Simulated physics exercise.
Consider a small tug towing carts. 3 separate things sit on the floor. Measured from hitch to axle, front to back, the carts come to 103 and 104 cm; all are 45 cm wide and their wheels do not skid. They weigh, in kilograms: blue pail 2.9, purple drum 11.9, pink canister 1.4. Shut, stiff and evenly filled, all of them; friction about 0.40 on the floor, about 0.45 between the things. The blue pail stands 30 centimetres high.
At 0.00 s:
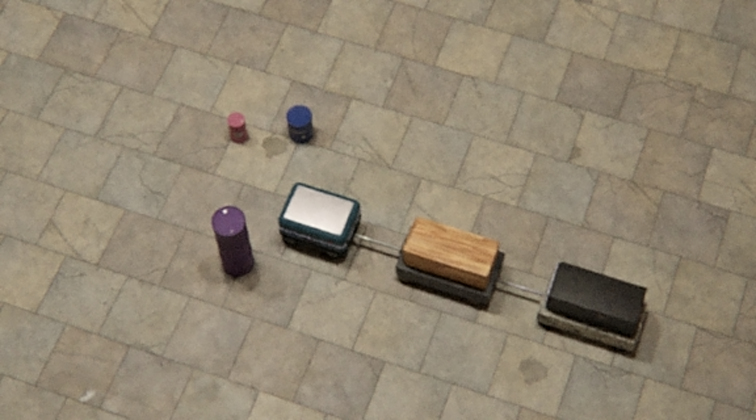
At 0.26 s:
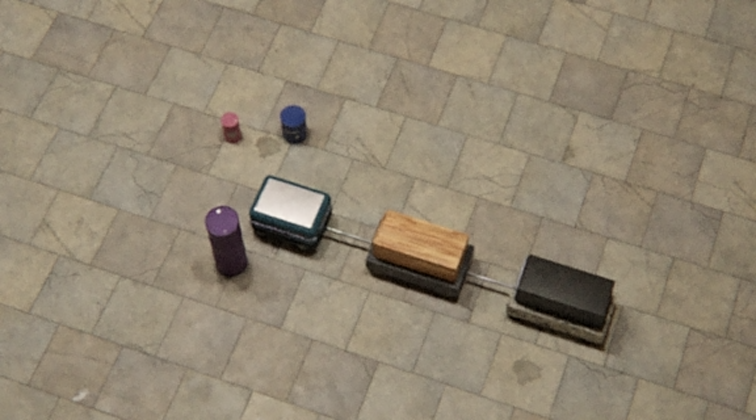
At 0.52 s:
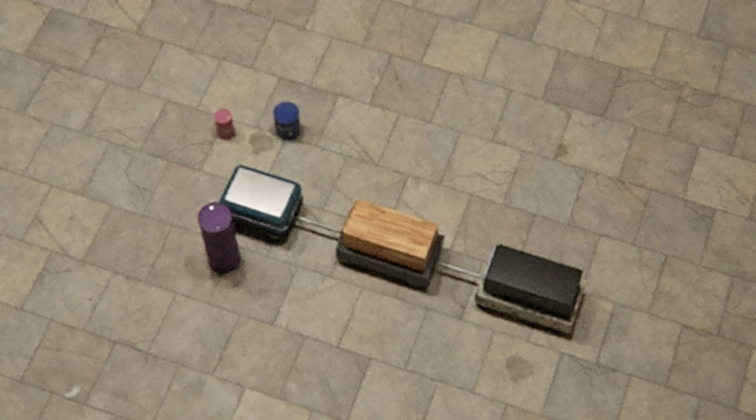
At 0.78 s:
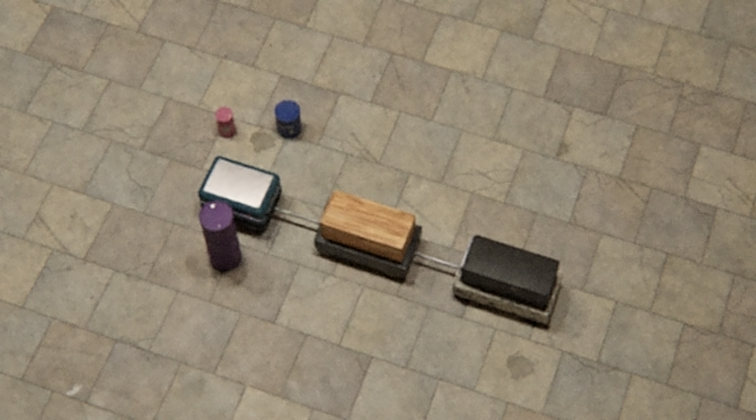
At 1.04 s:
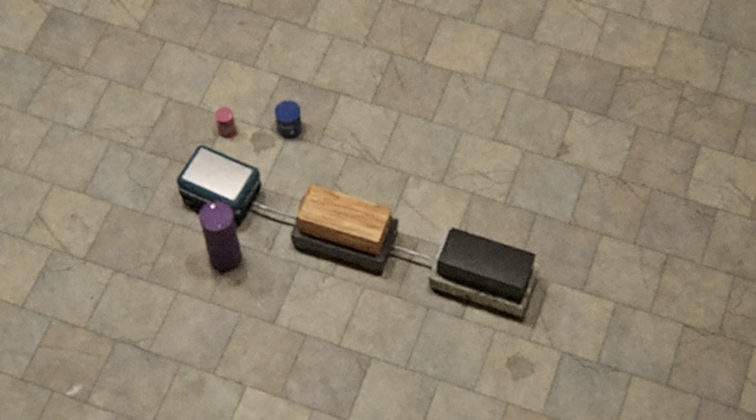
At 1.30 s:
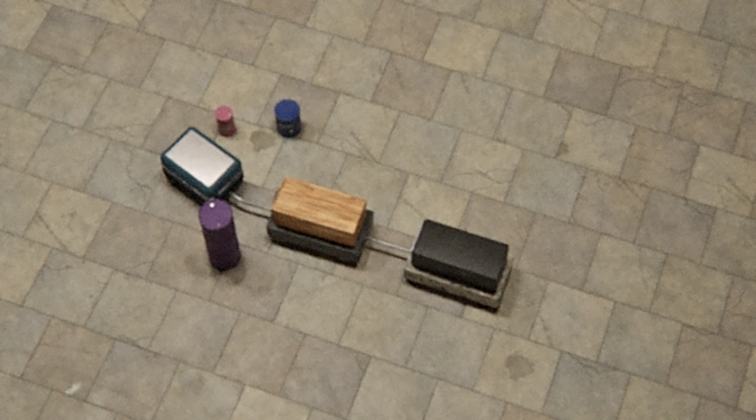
The clip opens with a teal, white-topped tug linked to a wood-topped cart and a black-topped cart, near a purple drum, pink canister and blue pail. The tug pulls them leftward, passing between the drum and the two smaller containers, then angles toward the upper left while both carts trail behind.
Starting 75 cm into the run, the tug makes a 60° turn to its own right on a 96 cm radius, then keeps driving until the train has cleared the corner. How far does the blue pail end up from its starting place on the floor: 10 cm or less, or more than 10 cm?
It is going to remain in position.
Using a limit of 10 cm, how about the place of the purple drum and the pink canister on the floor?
Here the purple drum is left in place, and the pink canister moves off.
By 2.10 s, tug 172 cm along.
By 3.30 s, tug 271 cm along; pink canister 35 cm from its spot.
By 4.40 s, tug 361 cm along; pink canister 41 cm from its spot.
By 5.30 s, tug 435 cm along; pink canister 85 cm from its spot.
When it is over (6.6 s), not toppled but over 10 cm from the start, pink canister; the other 2 within 10 cm of the start. End places, in pixels of the last picture, blue pail near (288, 119).
